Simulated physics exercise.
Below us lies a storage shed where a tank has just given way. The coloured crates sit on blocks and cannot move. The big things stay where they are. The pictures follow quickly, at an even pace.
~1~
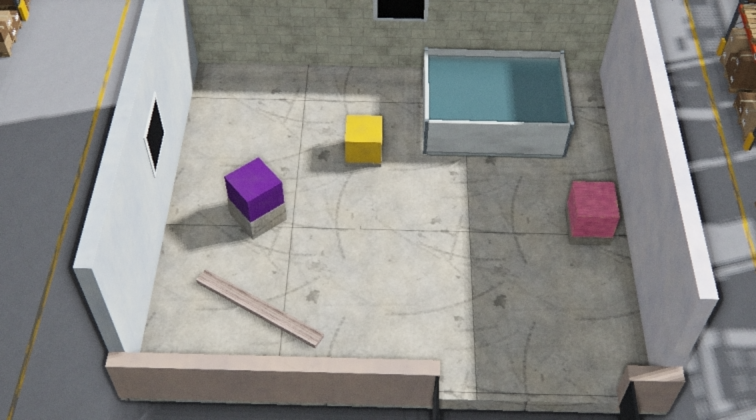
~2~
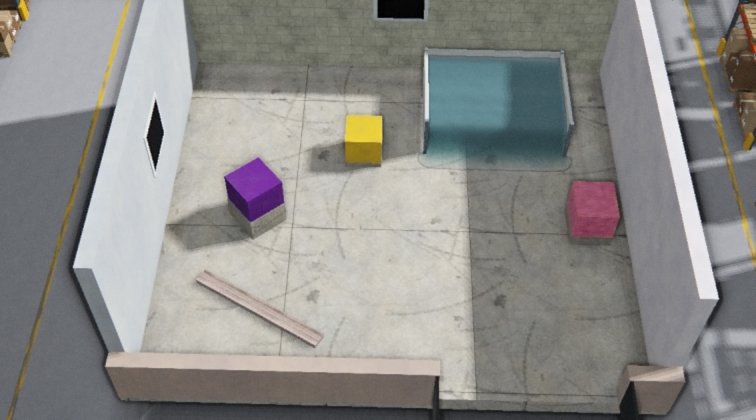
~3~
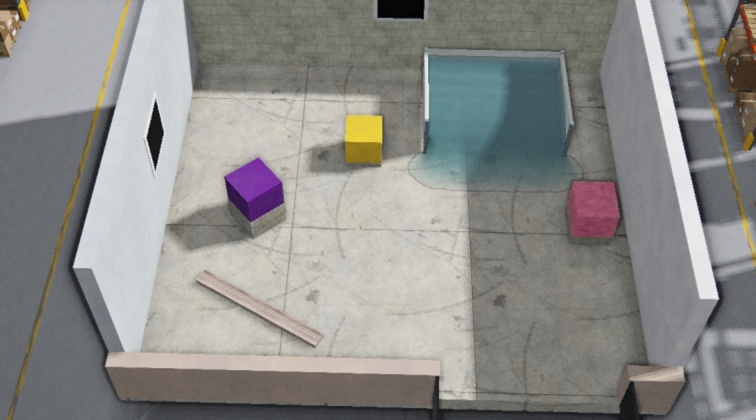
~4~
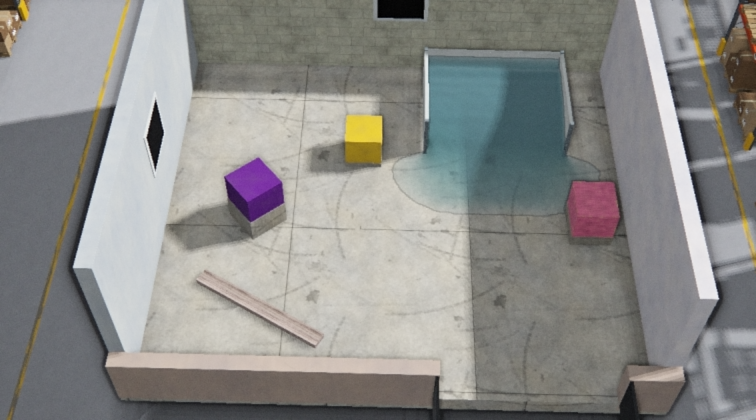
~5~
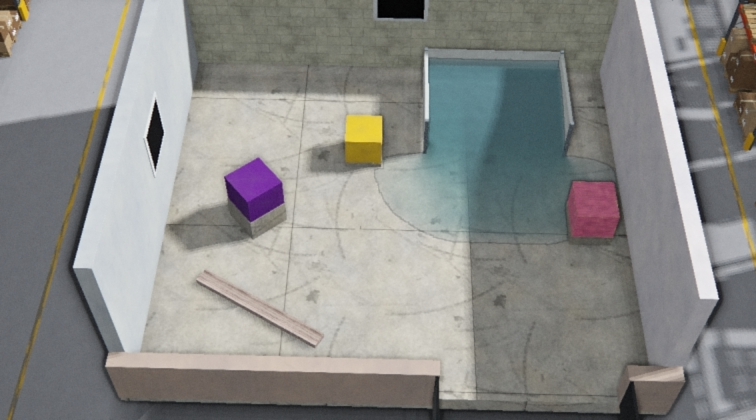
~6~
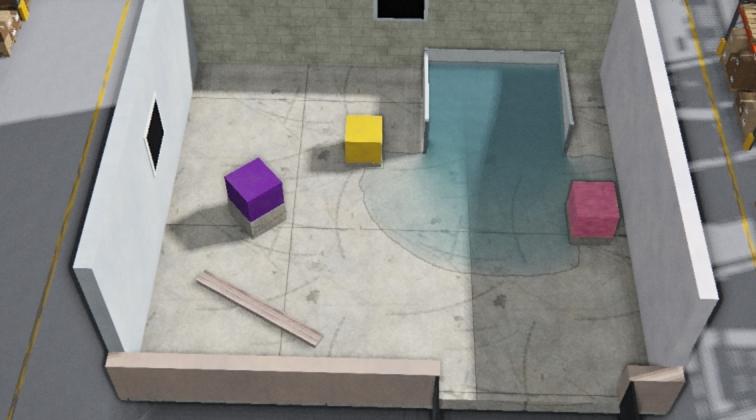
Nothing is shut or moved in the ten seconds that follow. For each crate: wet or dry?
The purple crate keeps dry; the pink crate is soaked; the yellow crate keeps dry.
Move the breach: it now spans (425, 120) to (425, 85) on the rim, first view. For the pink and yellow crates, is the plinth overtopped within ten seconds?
Then: Pink crate stays dry, yellow crate is topped.
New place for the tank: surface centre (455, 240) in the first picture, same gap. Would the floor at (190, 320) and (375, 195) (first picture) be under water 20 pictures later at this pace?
In turn: Under water, not flooded.
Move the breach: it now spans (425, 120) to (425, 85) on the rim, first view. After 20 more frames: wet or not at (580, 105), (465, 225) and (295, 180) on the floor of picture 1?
In turn: No water, covered, dry.
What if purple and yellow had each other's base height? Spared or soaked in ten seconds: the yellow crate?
In short: Yellow remains dry.
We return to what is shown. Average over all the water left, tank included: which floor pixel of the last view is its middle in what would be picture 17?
Close to (492, 215).
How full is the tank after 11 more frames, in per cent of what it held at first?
I make it 26 per cent.
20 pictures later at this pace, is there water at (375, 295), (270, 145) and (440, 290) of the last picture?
In turn: Wet, not flooded, under water.
A moment on, water covers 40 % of the floor; the purple crate not reached, the pink crate water round its plinth, the yellow crate water round its plinth.
Next, water covers 55 % of the floor; the purple crate water round its plinth, the pink crate water round its plinth, the yellow crate water round its plinth.
Then, water covers 65 % of the floor; the purple crate water round its plinth, the pink crate water round its plinth, the yellow crate water round its plinth.
Later, water covers 70 % of the floor; the purple crate water round its plinth, the pink crate water round its plinth, the yellow crate water round its plinth.
In the end, water covers 90 % of the floor; the purple crate stayed above the water, the pink crate was topped, the yellow crate stayed above the water.
